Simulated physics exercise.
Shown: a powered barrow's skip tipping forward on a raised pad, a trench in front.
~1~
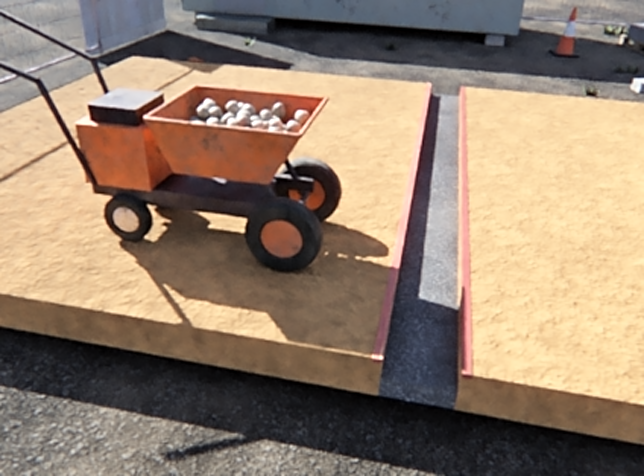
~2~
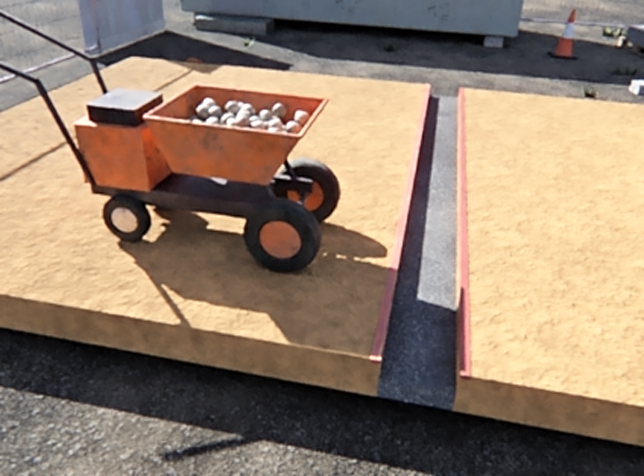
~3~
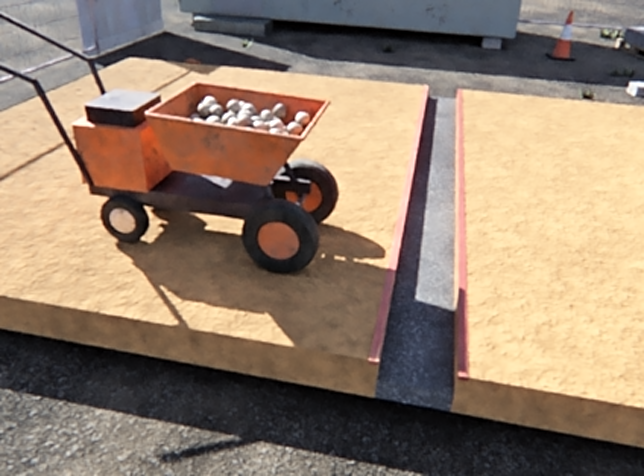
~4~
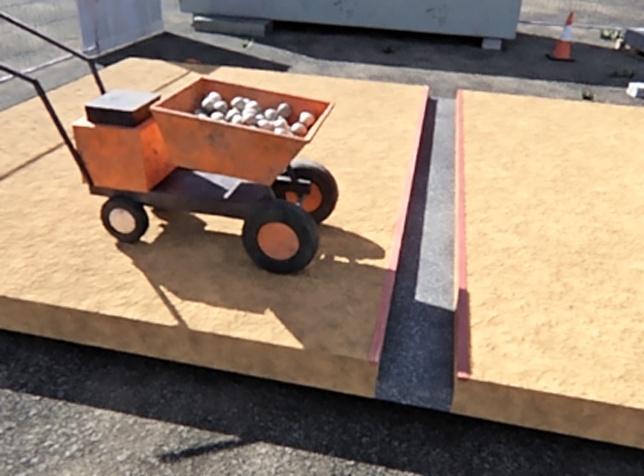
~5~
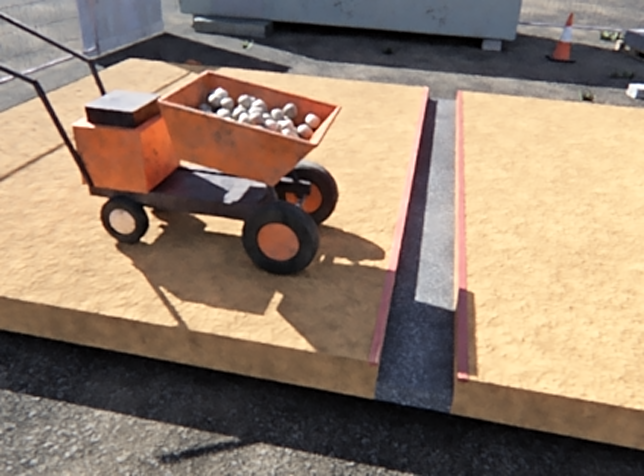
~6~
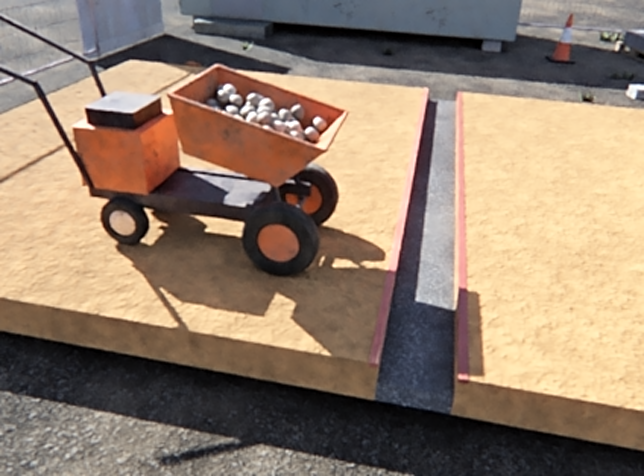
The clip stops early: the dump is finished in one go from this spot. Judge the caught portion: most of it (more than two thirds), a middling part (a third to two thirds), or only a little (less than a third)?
Most of it.
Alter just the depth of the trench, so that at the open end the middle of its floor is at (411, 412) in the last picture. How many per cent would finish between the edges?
I'd put it at some 100 in a hundred.
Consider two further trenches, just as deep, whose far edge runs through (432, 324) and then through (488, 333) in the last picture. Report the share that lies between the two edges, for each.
Lab note: Try one 50 per cent, try two 100 per cent.
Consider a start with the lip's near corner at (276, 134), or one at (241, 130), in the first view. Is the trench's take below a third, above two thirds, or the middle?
At the first place over two thirds, at the second in the middle band.
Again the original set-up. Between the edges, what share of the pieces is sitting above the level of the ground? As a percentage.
I'd estimate around 30 %.
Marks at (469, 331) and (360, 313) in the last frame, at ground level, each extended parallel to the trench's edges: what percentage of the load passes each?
10 and 100 in a hundred.
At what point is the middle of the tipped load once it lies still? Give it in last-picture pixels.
Close to (429, 267), more or less.
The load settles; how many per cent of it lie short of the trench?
Roughly 0 in a hundred.
Just after the last frame, skip tipped steeply; every one in the skip.
A moment on, skip tipped right over; almost all in the skip; about a tenth in or heaped over the trench; about a tenth falling.
Further on, skip tipped right over; roughly a quarter in the skip; roughly two thirds in or heaped over the trench; about a tenth beyond it.
When it is over, skip tipped right over; just a few short of the trench; the larger part in or heaped over the trench; about a tenth beyond it.
